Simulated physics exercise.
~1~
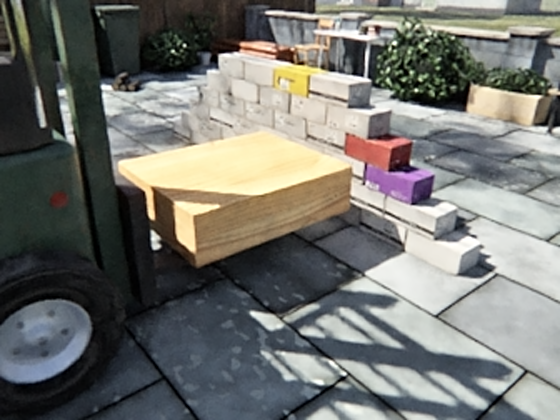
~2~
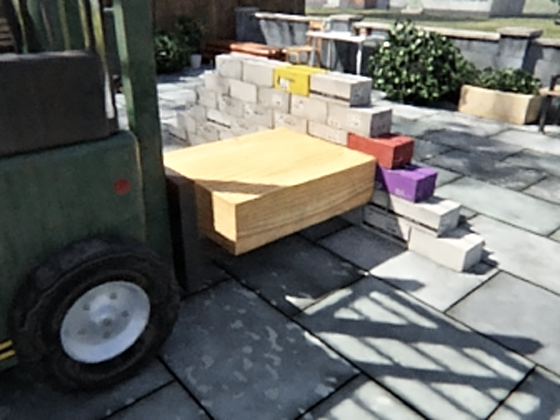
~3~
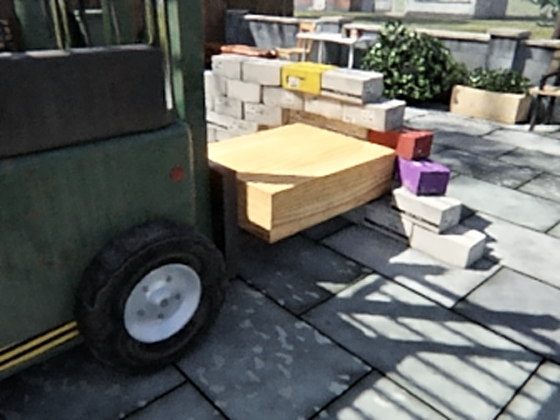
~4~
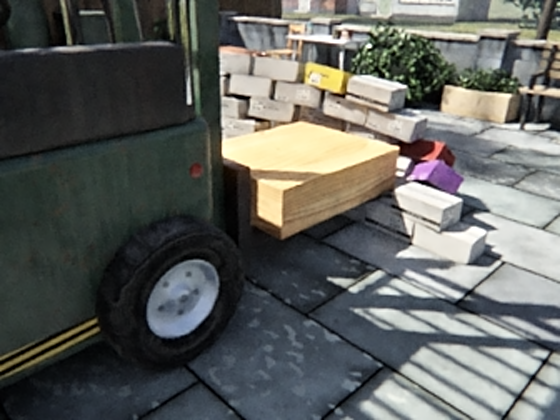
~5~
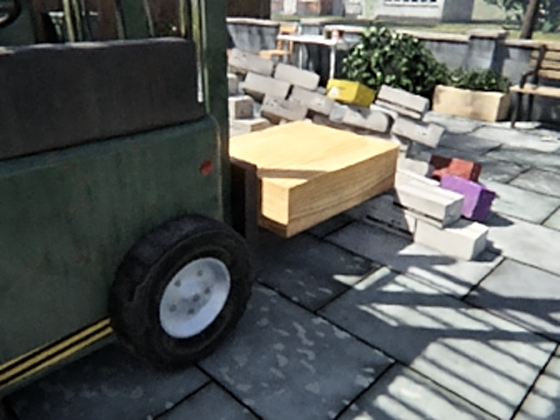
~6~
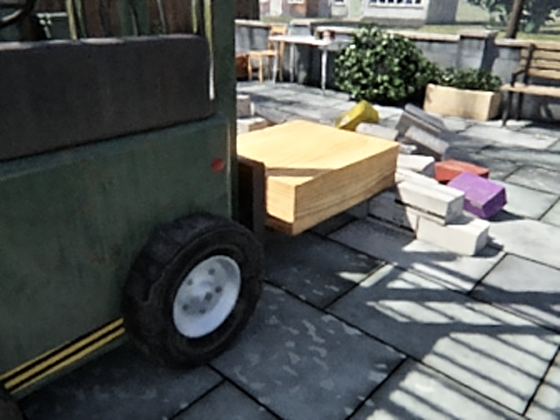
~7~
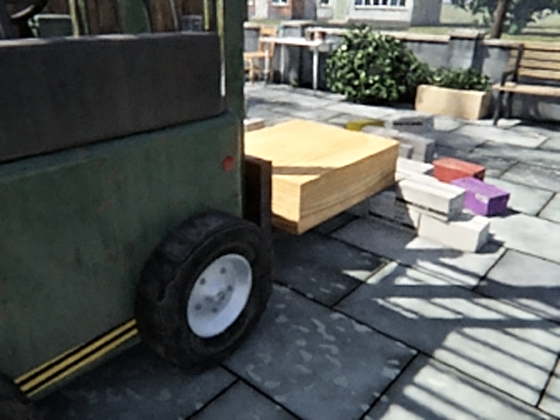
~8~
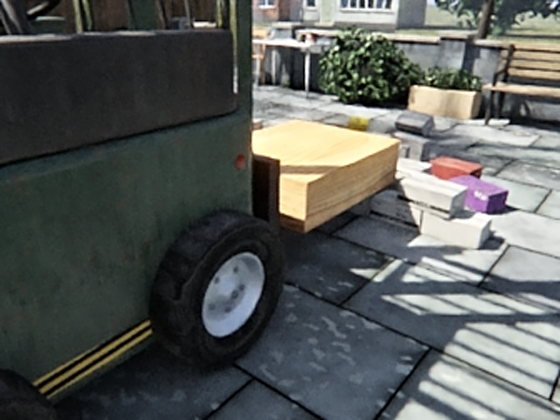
Green forklift pushing a wooden block into a stepped grey brick wall, toppling red, purple and yellow bricks onto the paving.
